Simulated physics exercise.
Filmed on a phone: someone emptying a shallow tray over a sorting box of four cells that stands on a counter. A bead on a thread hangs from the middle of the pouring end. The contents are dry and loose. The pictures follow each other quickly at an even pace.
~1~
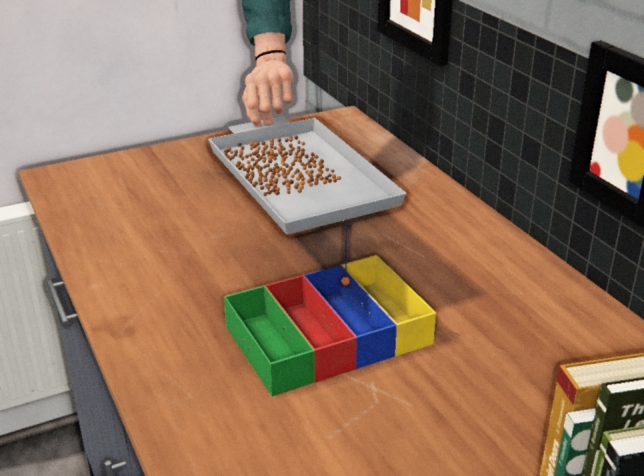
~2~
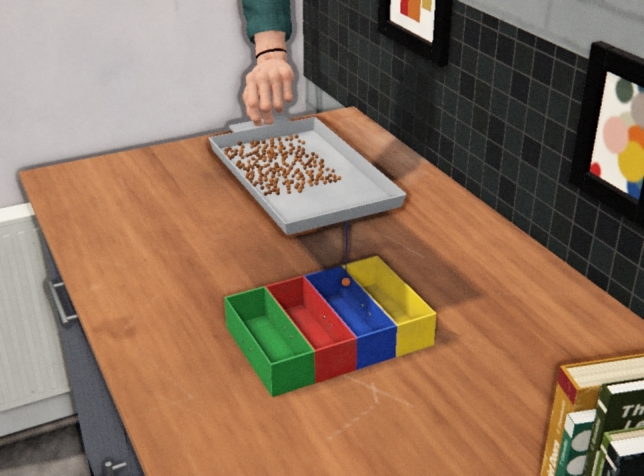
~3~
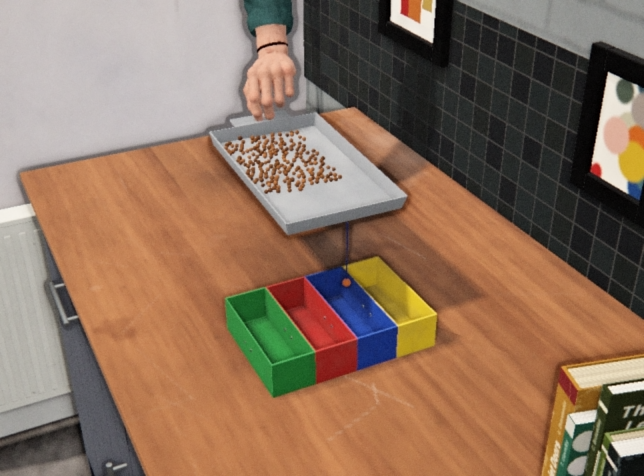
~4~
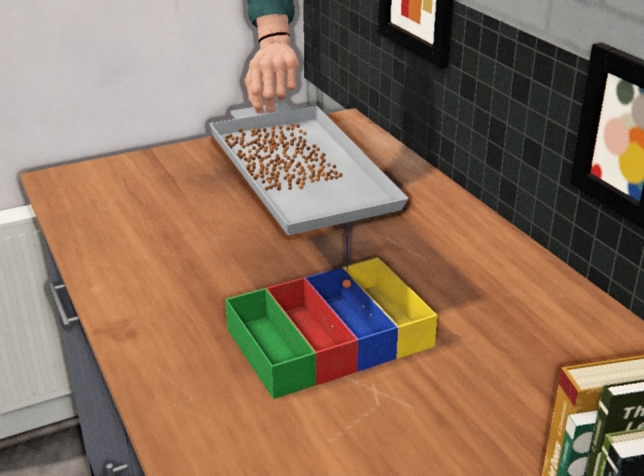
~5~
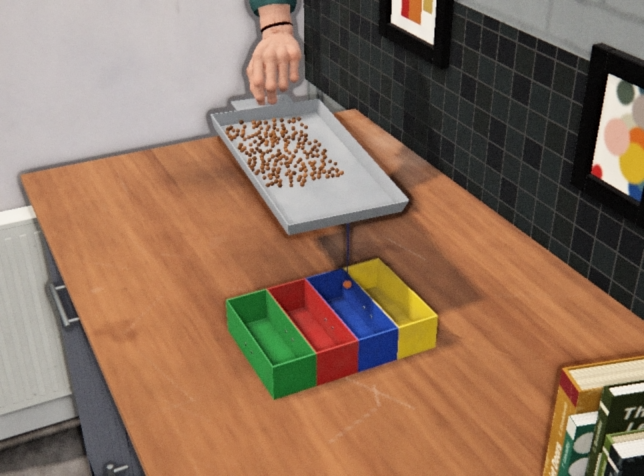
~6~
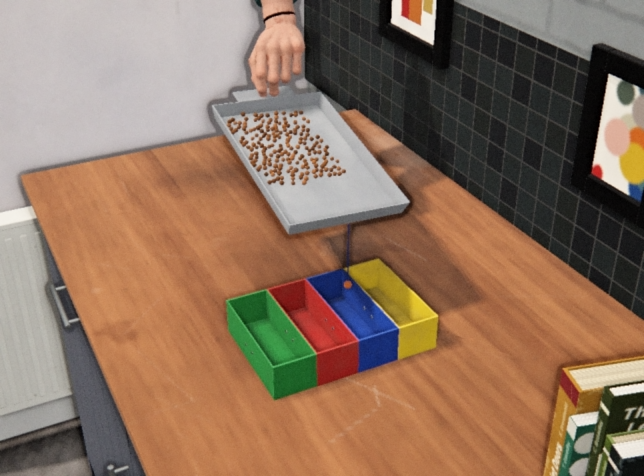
At first, a hand holds the far end of a shallow grey tray of small brown balls, level above a box with green, red, blue and yellow cells on a wooden counter. Then the hand slowly raises that end, and the tray tilts a little, its right corner lowest, while the box stays still.
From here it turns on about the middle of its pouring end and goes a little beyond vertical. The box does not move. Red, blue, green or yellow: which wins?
The yellow cell gets the most.
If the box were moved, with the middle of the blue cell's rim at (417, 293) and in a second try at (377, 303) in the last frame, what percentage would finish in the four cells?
The first gives 100 %, the second 100 %.
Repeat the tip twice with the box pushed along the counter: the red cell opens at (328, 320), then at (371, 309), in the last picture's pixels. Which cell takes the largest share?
One: That yellow cell. Two: The blue one.
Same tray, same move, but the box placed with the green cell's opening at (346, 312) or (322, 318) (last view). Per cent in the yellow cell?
The first gives 0 %, the second 10 %.
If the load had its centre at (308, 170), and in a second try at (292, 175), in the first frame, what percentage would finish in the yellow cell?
Roughly 60 per cent, and 60 per cent.
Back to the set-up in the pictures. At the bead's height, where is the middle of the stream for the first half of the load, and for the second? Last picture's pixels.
First near (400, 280), later near (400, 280).
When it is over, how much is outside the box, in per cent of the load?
Some 30 per cent.
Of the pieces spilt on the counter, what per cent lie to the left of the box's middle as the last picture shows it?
Some 0 per cent.
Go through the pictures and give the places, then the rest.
Corners of the pouring end at (287, 220) and (401, 192), level; middle of the load at (277, 167), cereal balls; bead on its thread at (346, 281); green cell at (293, 370); red cell at (335, 356); blue cell at (376, 344); yellow cell at (415, 331), in the first frame.
Corners of the pouring end at (287, 221) and (401, 193), level; middle of the load at (277, 166), in the second frame.
Corners of the pouring end at (288, 221) and (402, 195), tipped barely, lowest at the right corner; middle of the load at (278, 163), in the third frame.
Corners of the pouring end at (289, 222) and (403, 197), tipped a little, lowest at the right corner; middle of the load at (278, 159), in the fourth frame.
Corners of the pouring end at (290, 222) and (404, 199), tipped a little, lowest at the right corner; middle of the load at (280, 153), in the fifth frame.
Corners of the pouring end at (291, 222) and (405, 201), tipped a little, lowest at the right corner; middle of the load at (281, 149); green cell at (295, 374); red cell at (338, 360); blue cell at (378, 347); yellow cell at (418, 334), in the sixth frame.
Soon after the last picture, tray tipped steeply; most on the tray; a small part in the yellow cell; a small part falling or outside the box.
A little later, tray tipped past a quarter turn; about a quarter on the tray; about a third in the yellow cell; a small part in the blue cell; about a third falling or outside the box.
Later still, tray tipped past a quarter turn; about two thirds in the yellow cell; a small part in the blue cell; a stray few in the red cell; about a quarter falling or outside the box.
At rest, tray tipped past a quarter turn; about two thirds in the yellow cell; a small part in the blue cell; a stray few in the red cell; none in the green cell; about a quarter outside the box.
